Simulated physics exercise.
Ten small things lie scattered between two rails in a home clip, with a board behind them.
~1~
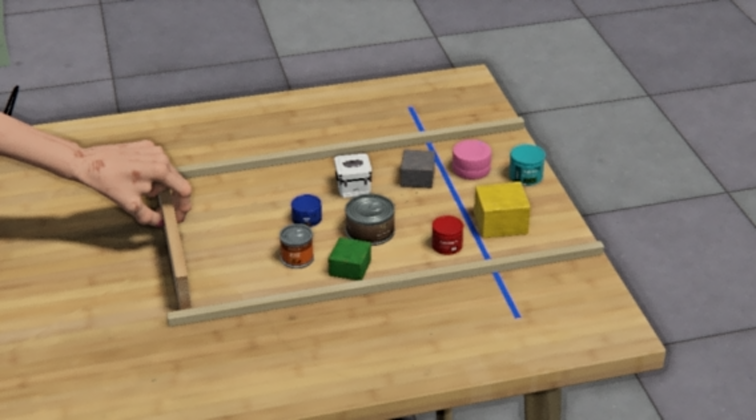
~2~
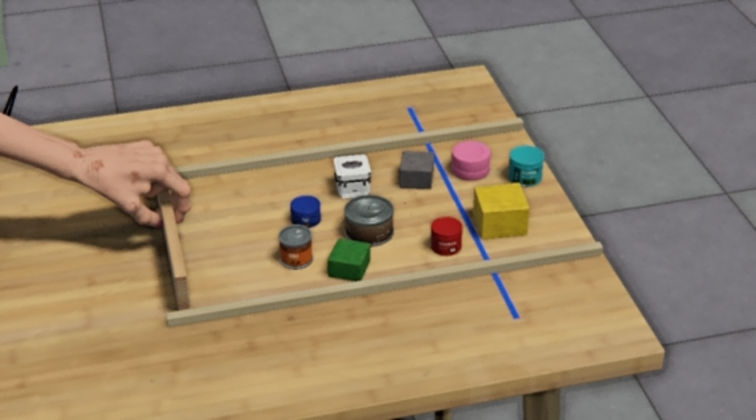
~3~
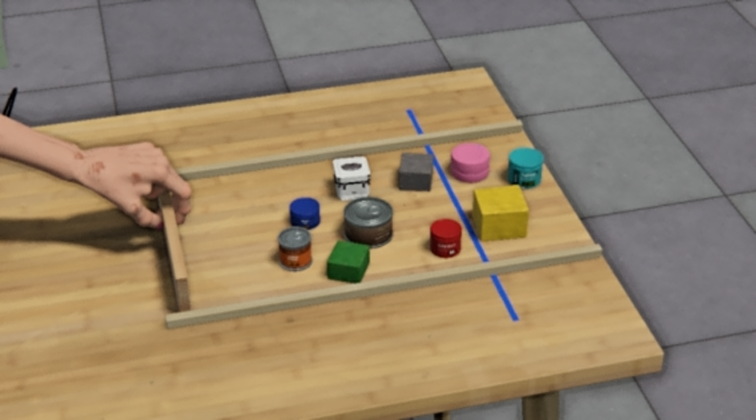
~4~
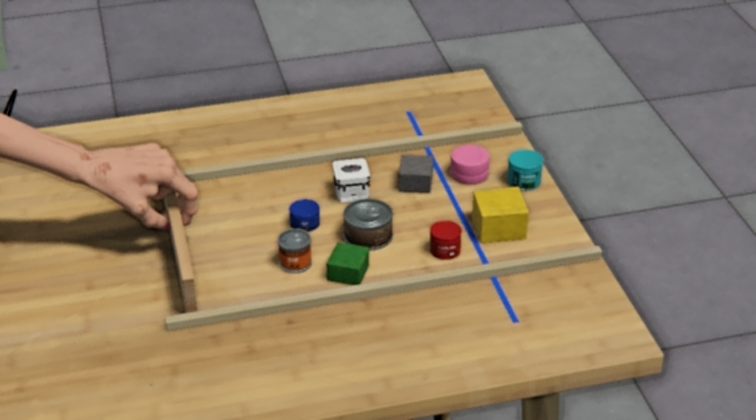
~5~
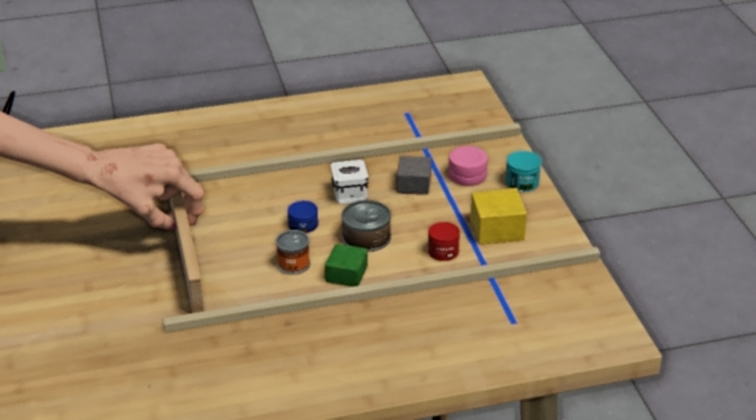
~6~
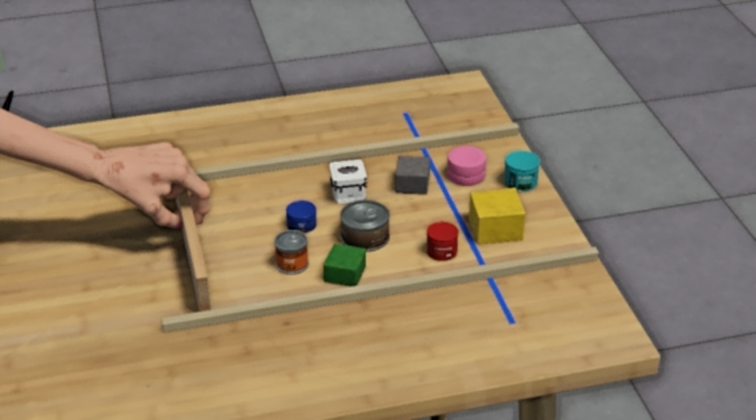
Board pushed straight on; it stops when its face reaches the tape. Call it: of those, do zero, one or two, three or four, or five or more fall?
Zero fall.
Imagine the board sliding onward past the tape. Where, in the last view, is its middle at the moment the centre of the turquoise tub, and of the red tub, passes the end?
When the turquoise tub crosses, the middle is near (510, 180); when the red tub crosses, near (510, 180).
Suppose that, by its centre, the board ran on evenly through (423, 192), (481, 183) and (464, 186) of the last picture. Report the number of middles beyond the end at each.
Counts per position: 0 / 1 / 0.
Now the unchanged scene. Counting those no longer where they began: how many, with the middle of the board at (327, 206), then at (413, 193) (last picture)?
Moved so far: 4, then 9.
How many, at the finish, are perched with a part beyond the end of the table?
It comes to 0.
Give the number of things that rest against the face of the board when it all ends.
That comes to 5.
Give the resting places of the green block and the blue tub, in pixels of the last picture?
The green block stops around (498, 251); the blue tub around (461, 186).
Early on, none off yet; turquoise tub at rest near (522, 171); pink lid at rest near (467, 166); yellow block at rest near (497, 216).
Finally, the number that fall off is zero.
